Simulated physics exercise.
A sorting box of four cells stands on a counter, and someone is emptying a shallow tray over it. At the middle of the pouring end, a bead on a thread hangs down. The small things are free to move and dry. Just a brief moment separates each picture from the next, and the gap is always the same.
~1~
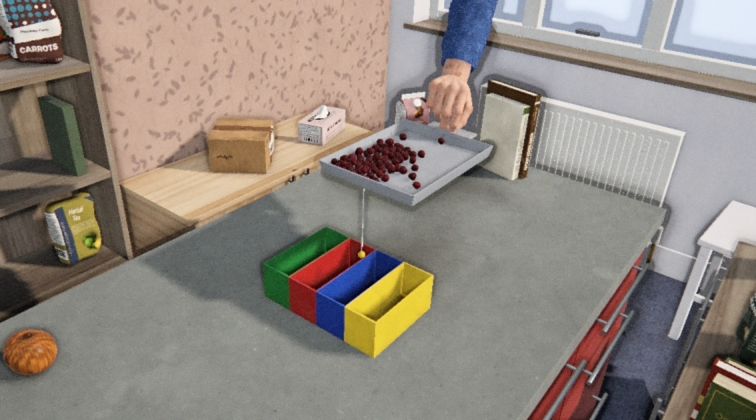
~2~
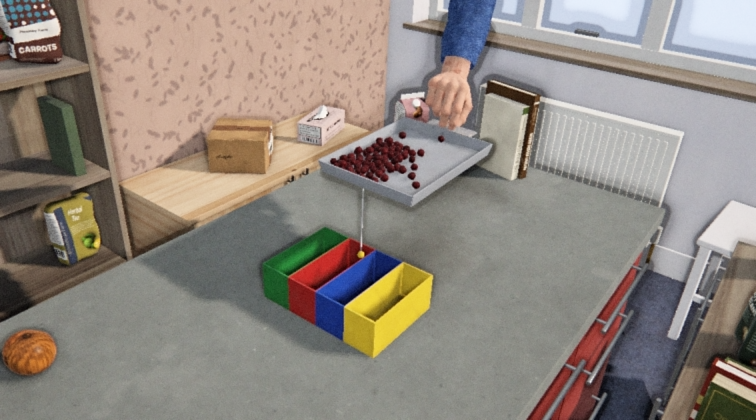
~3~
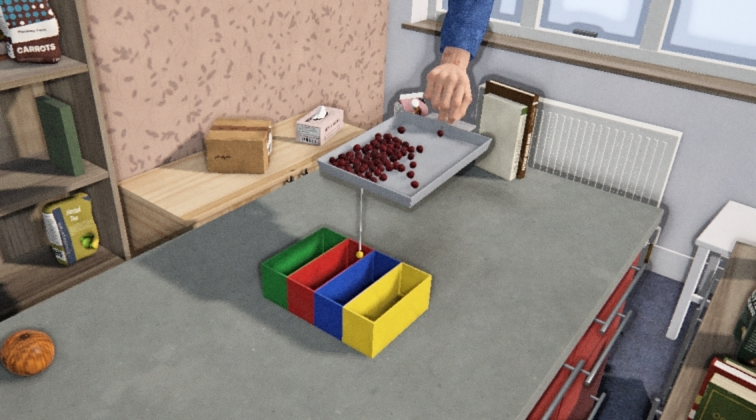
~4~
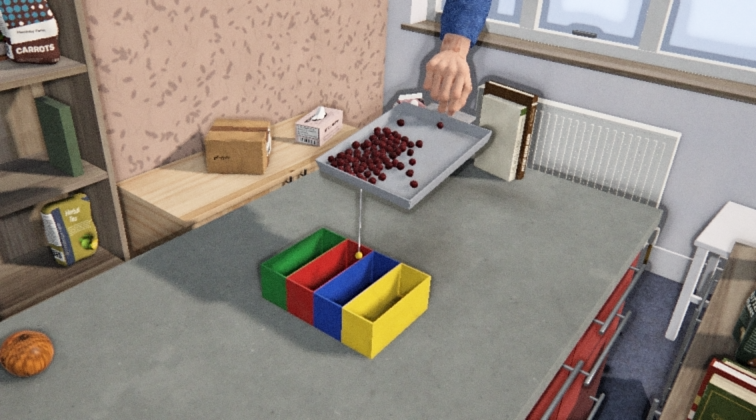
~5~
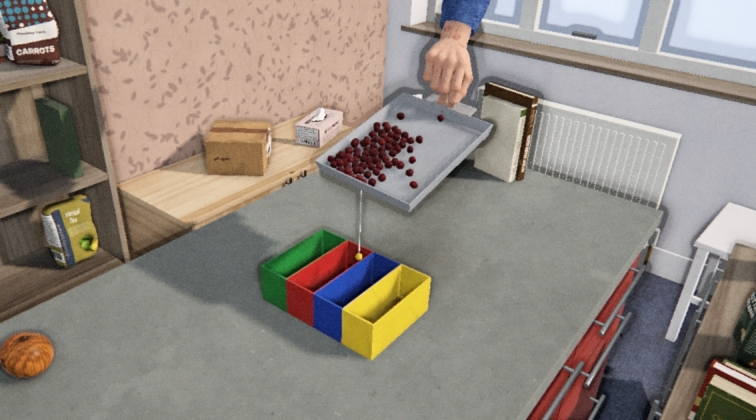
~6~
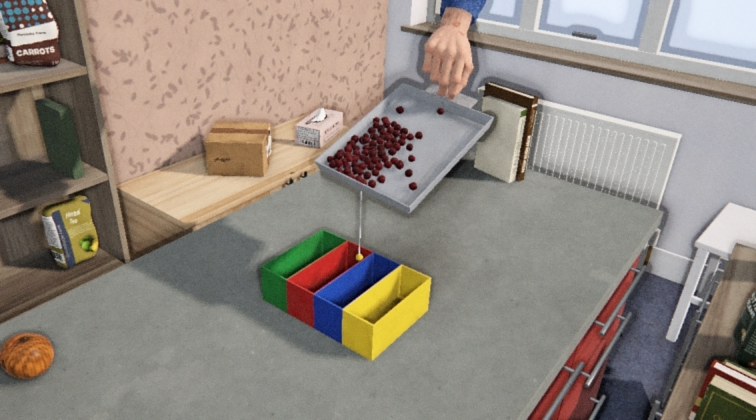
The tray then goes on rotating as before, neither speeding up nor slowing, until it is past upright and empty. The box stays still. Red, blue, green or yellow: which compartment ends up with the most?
The yellow one.
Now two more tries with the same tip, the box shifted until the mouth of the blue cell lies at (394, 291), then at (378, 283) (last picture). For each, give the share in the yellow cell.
Roughly 0% first, roughly 30% second.
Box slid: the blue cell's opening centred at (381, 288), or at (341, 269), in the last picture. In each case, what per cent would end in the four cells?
Near 90 and 50 percent respectively.
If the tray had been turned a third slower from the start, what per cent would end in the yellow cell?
Near 30 %.
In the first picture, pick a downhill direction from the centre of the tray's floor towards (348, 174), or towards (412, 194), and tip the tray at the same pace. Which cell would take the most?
First: The green cell. Second: Yellow.
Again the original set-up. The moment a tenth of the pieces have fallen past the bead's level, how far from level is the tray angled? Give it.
About 110°.
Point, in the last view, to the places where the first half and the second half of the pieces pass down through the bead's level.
Early half (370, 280), late half (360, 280).
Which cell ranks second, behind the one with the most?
Blue.
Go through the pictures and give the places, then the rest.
The first frame shows corners of the pouring end at (323, 160) and (413, 194), level; middle of the load at (377, 160), dried cherries; bead on its thread at (362, 255); green cell at (277, 283); red cell at (303, 298); blue cell at (331, 313); yellow cell at (360, 329).
The second frame shows corners of the pouring end at (322, 160) and (412, 194), level; middle of the load at (376, 159).
The third frame shows corners of the pouring end at (321, 159) and (410, 196), tipped barely, lowest at the right corner; middle of the load at (375, 157).
The fourth frame shows corners of the pouring end at (320, 159) and (409, 198), tipped a little, lowest at the right corner; middle of the load at (374, 154).
The fifth frame shows corners of the pouring end at (319, 160) and (409, 201), tipped a little, lowest at the right corner; middle of the load at (374, 151).
The sixth frame shows corners of the pouring end at (319, 160) and (409, 204), tipped clearly, lowest at the right corner; middle of the load at (373, 150); green cell at (275, 286); red cell at (301, 301); blue cell at (328, 316); yellow cell at (358, 332).
Soon, tray tipped steeply; nearly all on the tray; a stray few falling or outside the box.
A while on, tray tipped past a quarter turn; most on the tray; a stray few in the yellow cell; a stray few in the blue cell; a small part falling or outside the box.
Towards the end, tray tipped past a quarter turn; about half in the yellow cell; about a quarter in the blue cell; about a quarter in the red cell; a stray few in the green cell; a small part falling or outside the box.
Finally, tray tipped past a quarter turn; about half in the yellow cell; about a quarter in the blue cell; about a quarter in the red cell; a stray few in the green cell; a small part outside the box.
